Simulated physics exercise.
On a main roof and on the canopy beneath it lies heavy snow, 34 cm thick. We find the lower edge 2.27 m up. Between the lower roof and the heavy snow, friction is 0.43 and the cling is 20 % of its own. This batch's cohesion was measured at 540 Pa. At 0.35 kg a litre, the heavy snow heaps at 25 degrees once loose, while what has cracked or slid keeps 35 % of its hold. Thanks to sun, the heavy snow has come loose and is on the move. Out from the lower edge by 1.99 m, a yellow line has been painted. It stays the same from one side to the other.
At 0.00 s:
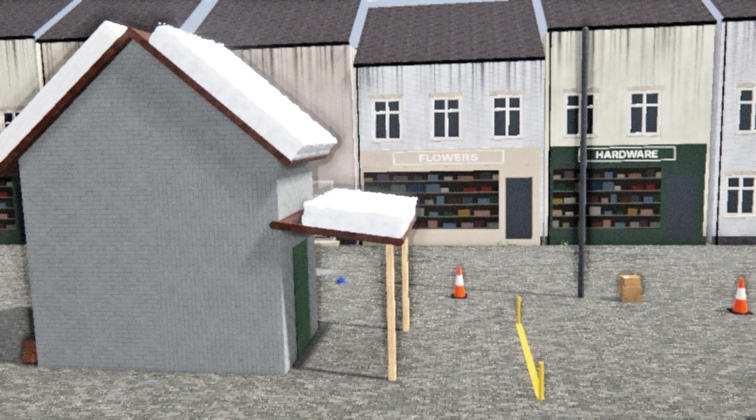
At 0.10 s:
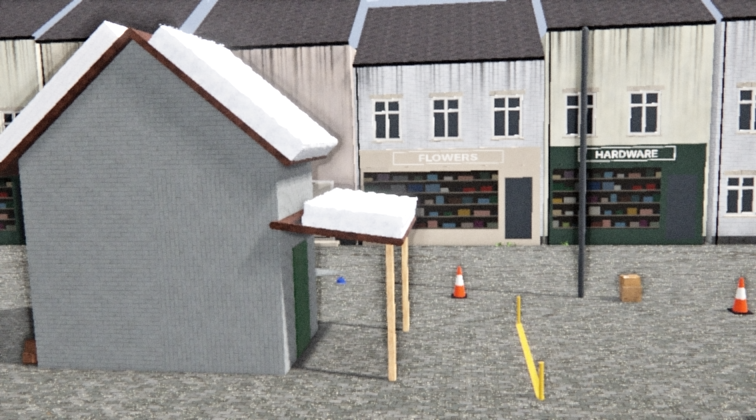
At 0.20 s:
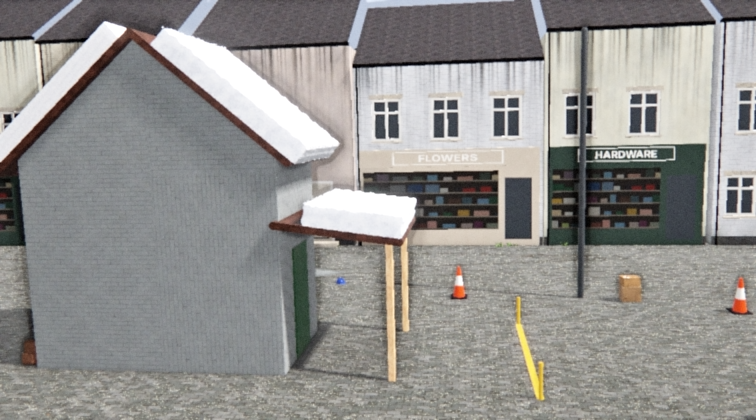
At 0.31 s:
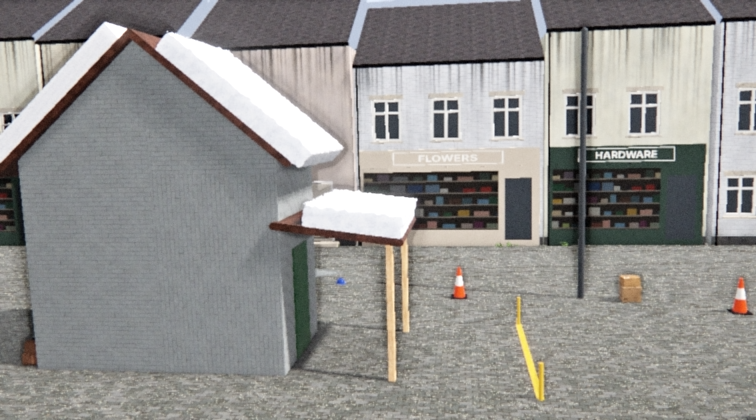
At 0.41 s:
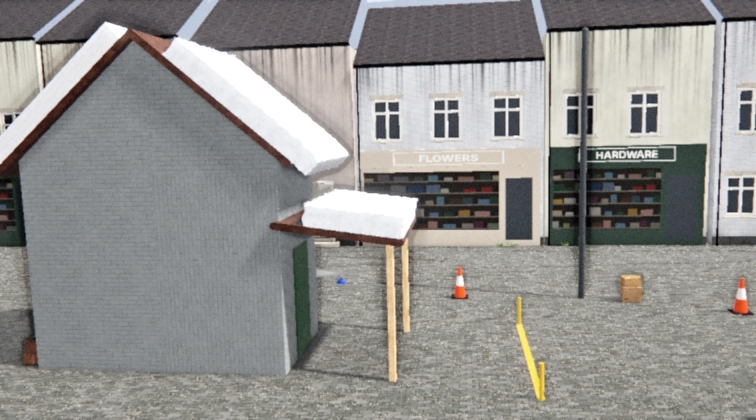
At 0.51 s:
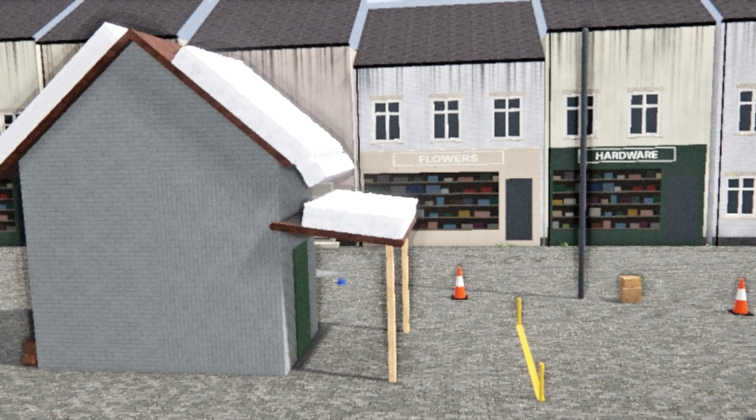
On a cobbled square facing a row of shops, a gray brick building stands with thick snow on its pitched roof and on the small canopy over its side door. The snow on the right slope barely shifts at first, then slides down faster, pushing out past the roof's lower edge and cracking.
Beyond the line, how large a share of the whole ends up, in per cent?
Roughly 17 per cent.
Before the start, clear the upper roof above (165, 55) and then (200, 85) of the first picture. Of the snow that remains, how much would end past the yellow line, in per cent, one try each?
10 %, then 1 %.
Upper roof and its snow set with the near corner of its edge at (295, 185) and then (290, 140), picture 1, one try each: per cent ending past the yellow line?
In that order: 3 %, 30 %.
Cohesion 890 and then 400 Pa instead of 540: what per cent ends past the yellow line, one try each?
Respectively, close to 7 % and close to 20 %.
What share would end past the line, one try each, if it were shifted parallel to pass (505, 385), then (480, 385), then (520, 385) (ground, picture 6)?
In turn about 25 %, 35 %, 20 %.
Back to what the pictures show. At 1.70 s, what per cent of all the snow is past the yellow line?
About 0 %.
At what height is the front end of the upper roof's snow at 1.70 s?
1.4 m, more or less.
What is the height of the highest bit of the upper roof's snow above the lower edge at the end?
It ends up some 0.6 m higher than the lower edge.
By 1.06 s, none is below the lower edge and 0 % is past the line.
By 1.70 s, 18 % is below the lower edge and 0 % is past the line.
By 2.35 s, 53 % is below the lower edge and 13 % is past the line.
By 3.00 s, 55 % is below the lower edge and 17 % is past the line.
By 3.60 s, at the end, 55 % is below the lower edge and 17 % is past the line.
